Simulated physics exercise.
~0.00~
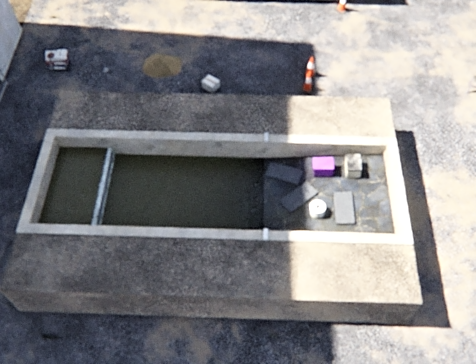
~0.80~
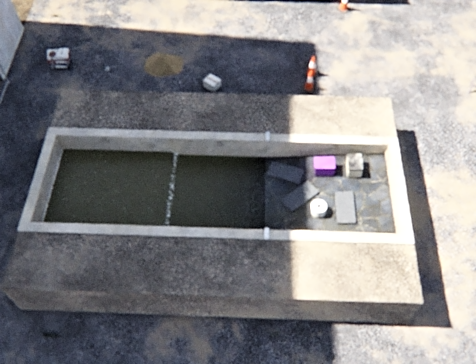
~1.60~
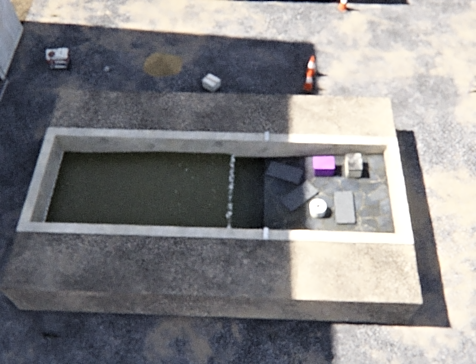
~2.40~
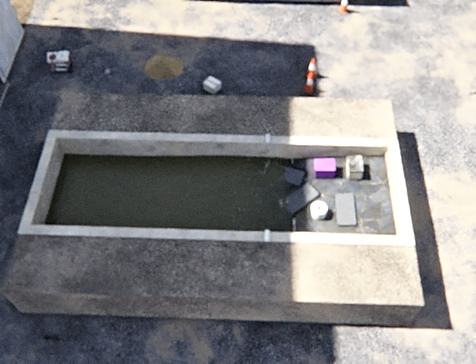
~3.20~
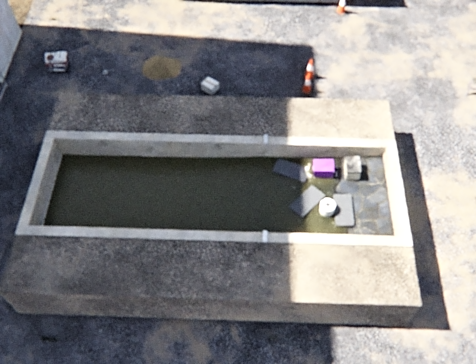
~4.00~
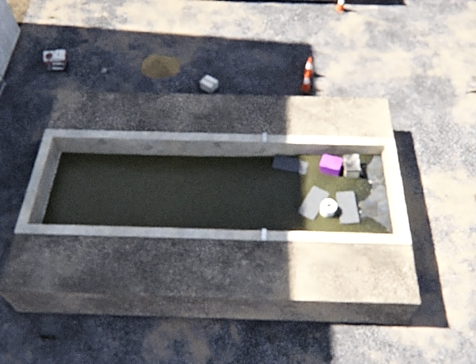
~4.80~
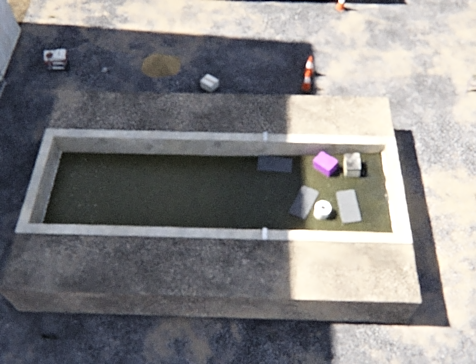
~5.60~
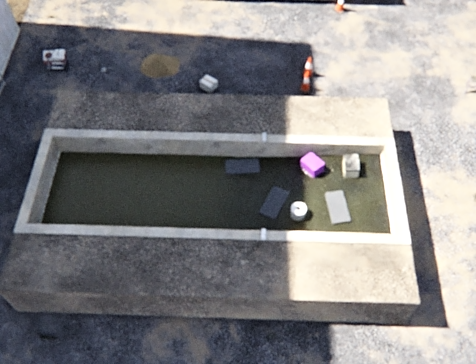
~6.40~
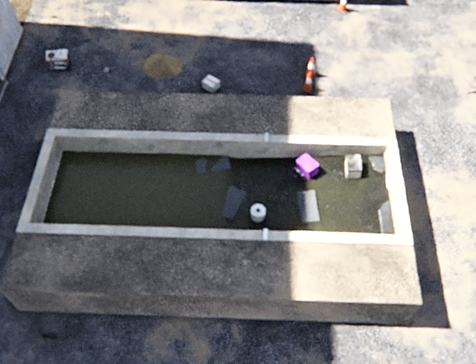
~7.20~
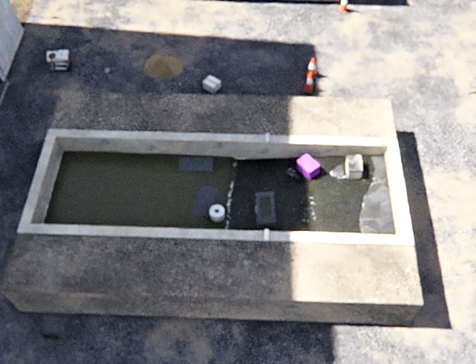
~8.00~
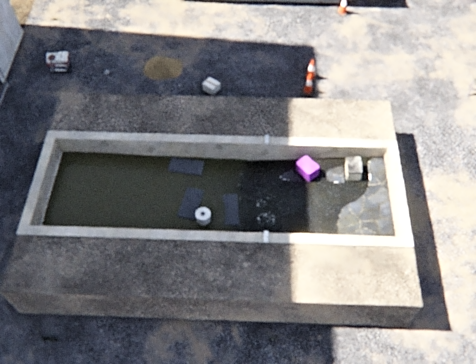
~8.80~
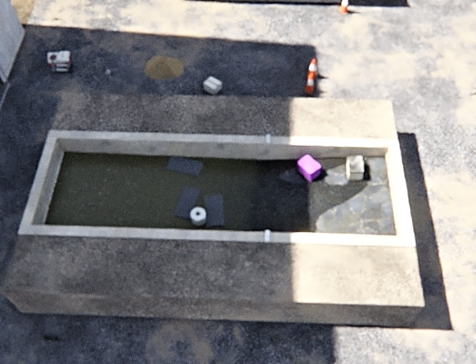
A long concrete basin held murky water that surged right over the bare sloping end, nudging the flat slabs and purple box, then drained back left, carrying three slabs and a white tub into the water while the purple box stayed stranded on the slope.
